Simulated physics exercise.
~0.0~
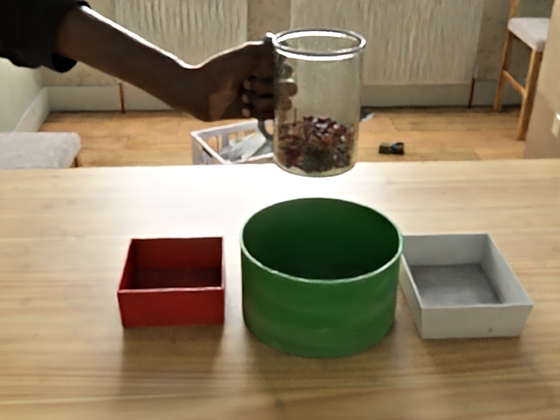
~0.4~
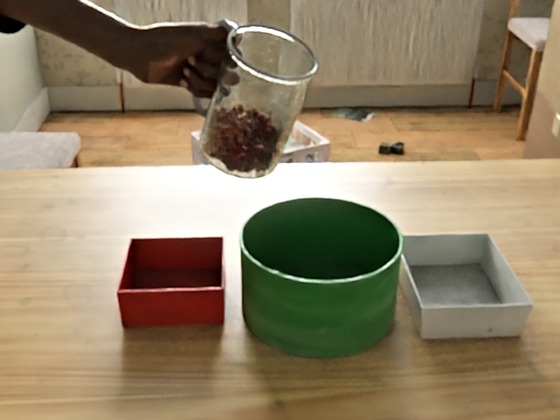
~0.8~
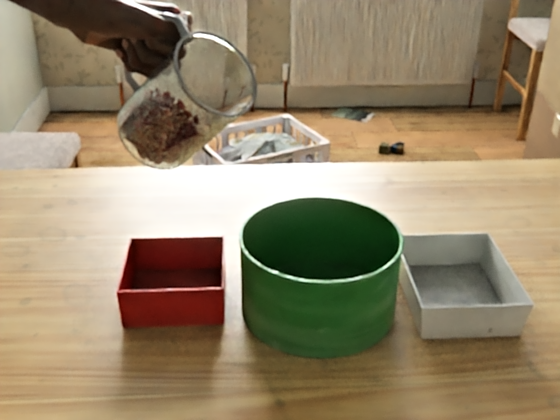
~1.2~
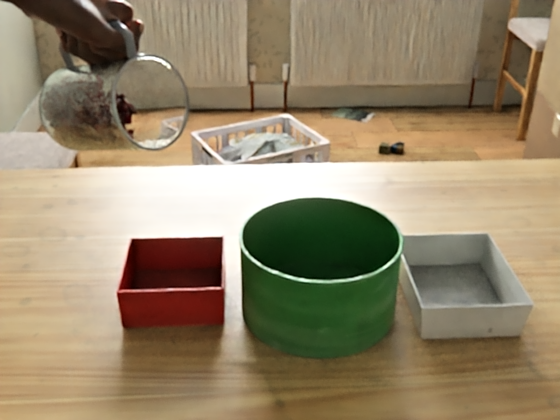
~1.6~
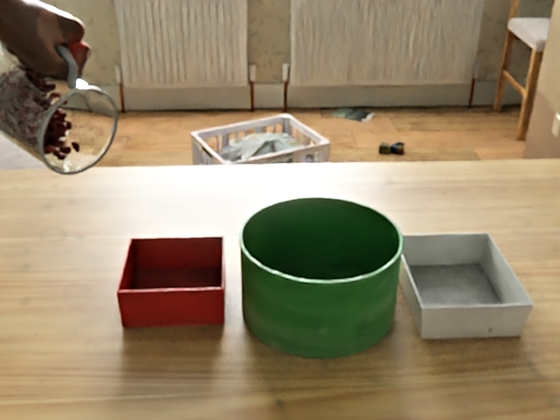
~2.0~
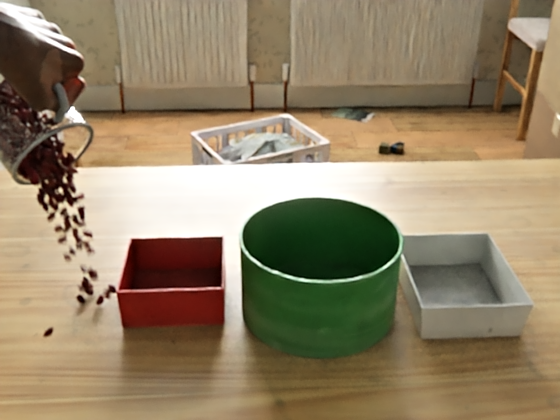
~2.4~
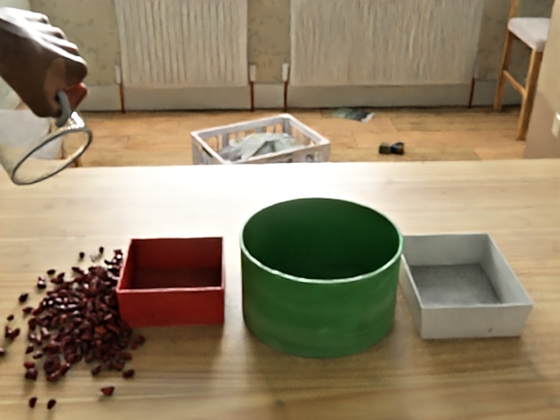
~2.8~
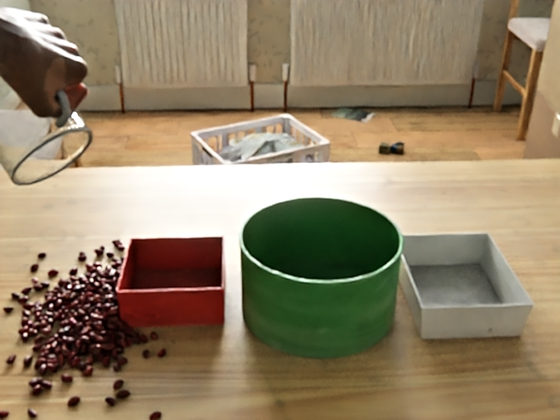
In a room with radiators, a crate on the floor and part of a chair at the right, a still view looks slightly down on a wooden table. A square red tin, a round green pot and a square white tin stand in a row from left to right. A hand holds a clear glass jug of dark red kidney beans above the pot, then carries it left while tilting it steadily. Beyond the red tin, the beans spill from the tipped jug. They scatter in a loose pile on the table left of the red tin, leaving the containers empty.
